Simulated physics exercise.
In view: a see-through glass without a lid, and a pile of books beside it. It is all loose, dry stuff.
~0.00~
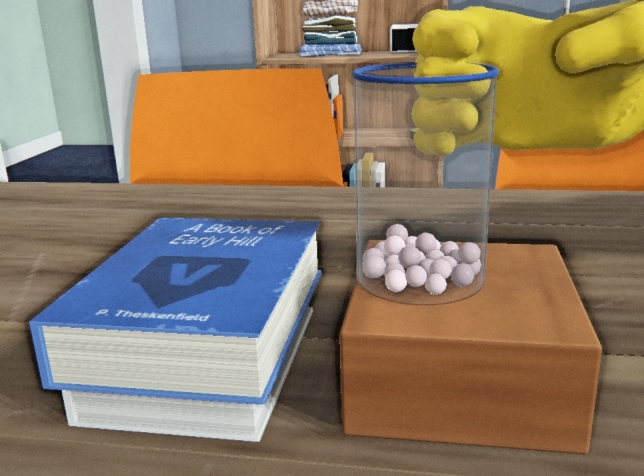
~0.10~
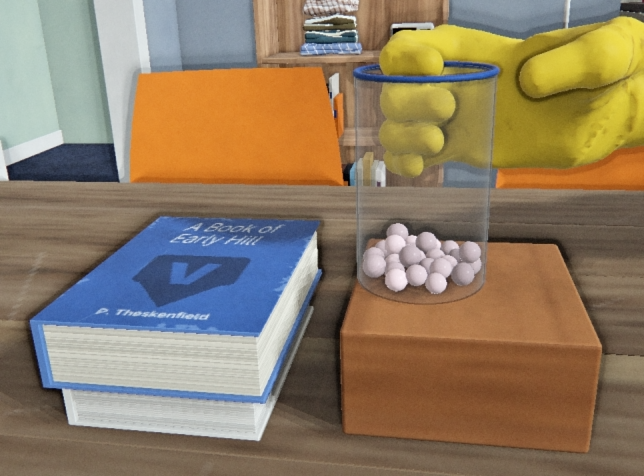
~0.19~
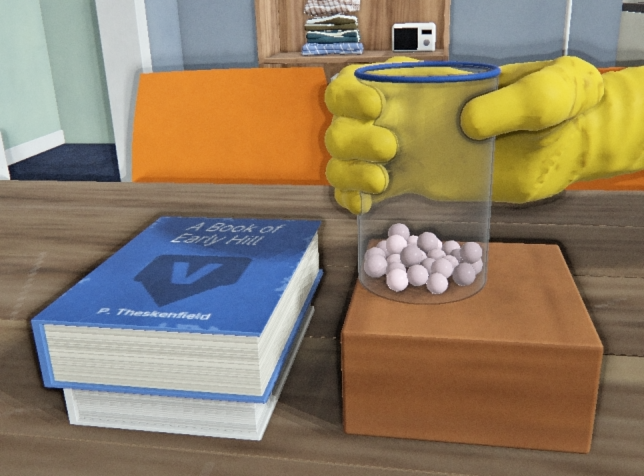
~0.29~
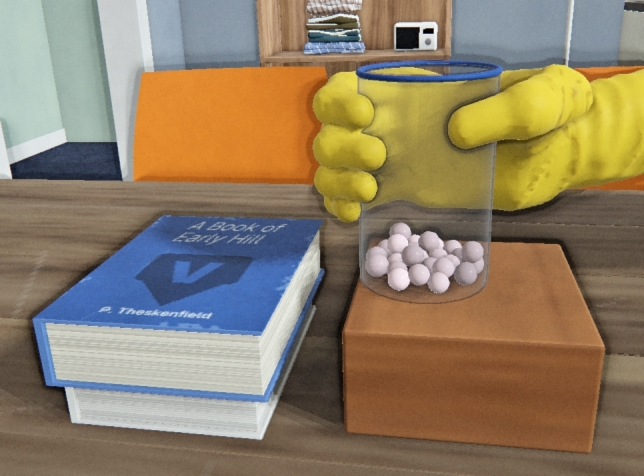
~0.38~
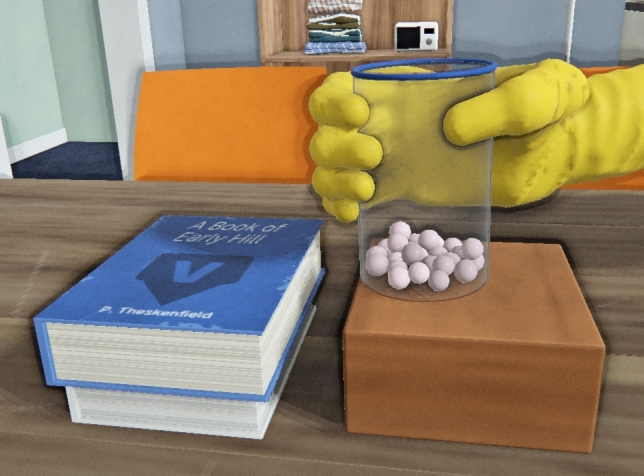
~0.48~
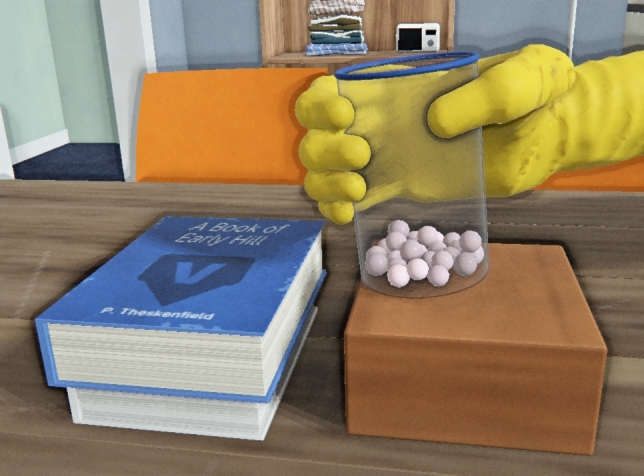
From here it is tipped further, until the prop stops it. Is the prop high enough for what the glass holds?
The load does not come out.
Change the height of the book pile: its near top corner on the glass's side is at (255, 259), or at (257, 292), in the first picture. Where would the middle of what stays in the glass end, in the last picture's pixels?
One: (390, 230). Two: (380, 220).
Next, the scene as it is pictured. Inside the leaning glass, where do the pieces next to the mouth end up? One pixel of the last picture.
Roughly at (304, 247).
Around 0.87 s, the glass leans 35°; everything is still inside.
Around 1.29 s, the glass leans 66°; everything is still inside.
Around 1.78 s, the glass rests on the book pile at 80°; everything is still inside.
Finally (2.3 s), the glass rests on the book pile at 80°; everything is still inside.
